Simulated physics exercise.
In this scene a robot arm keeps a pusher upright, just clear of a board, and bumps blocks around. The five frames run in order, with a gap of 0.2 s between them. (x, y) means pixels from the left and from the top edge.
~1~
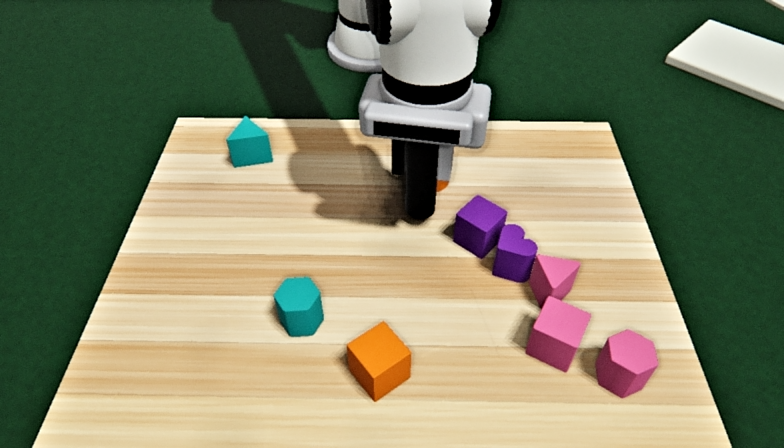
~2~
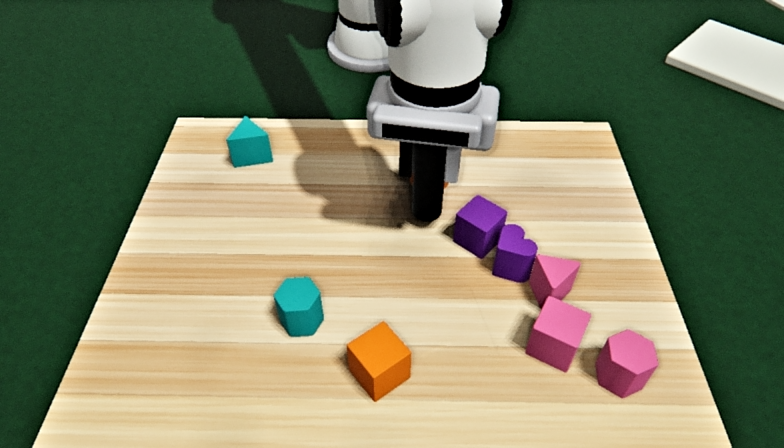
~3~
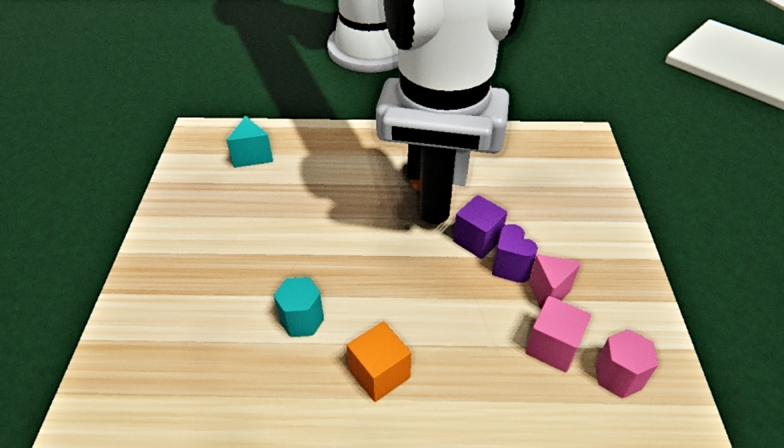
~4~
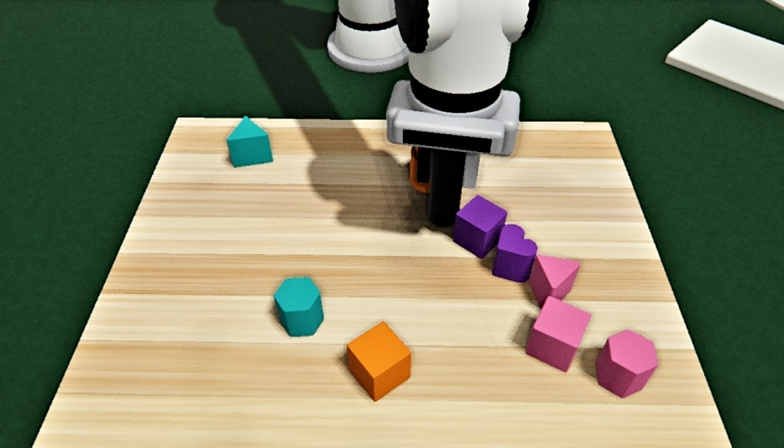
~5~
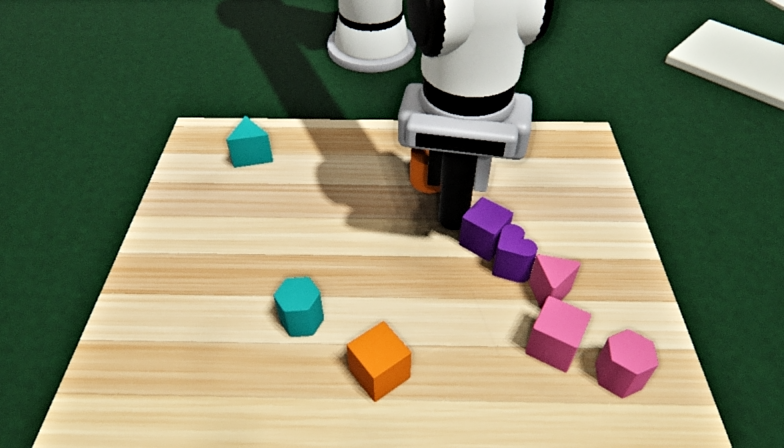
The clip shows a robot arm moving its dark pusher slowly right over a wooden board of teal, orange, purple and pink blocks, then nudging the purple cube slightly right beside a purple heart while the other blocks stay still.
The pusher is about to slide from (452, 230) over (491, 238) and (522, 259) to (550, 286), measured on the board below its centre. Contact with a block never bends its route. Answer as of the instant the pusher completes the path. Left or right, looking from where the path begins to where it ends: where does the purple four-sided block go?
To the left.
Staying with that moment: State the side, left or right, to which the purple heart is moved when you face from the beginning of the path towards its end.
Over to the right.
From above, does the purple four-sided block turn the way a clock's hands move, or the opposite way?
It goes anticlockwise.
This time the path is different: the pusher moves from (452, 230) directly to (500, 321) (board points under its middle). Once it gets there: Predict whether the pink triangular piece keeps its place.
The block in question is displaced by the end.
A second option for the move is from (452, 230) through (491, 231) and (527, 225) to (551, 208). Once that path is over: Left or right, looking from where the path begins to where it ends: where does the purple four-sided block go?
Displaced right.
On the path given first. One third of the way, pusher (493, 228); purple four-sided block (530, 222); purple heart (543, 254), turned 70° clockwise; pink triangular piece (565, 278), turned 40° anticlockwise.
Two thirds of the way, pusher (525, 248); purple four-sided block (566, 231), turned 35° anticlockwise; purple heart (546, 258), turned 85° clockwise; pink triangular piece (566, 280), turned 45° anticlockwise.
At the end, pusher (553, 276); purple four-sided block (579, 235), turned 65° anticlockwise; purple heart (554, 285), turned 90° clockwise; pink triangular piece (586, 304), turned 50° anticlockwise; pink four-sided block (564, 328).
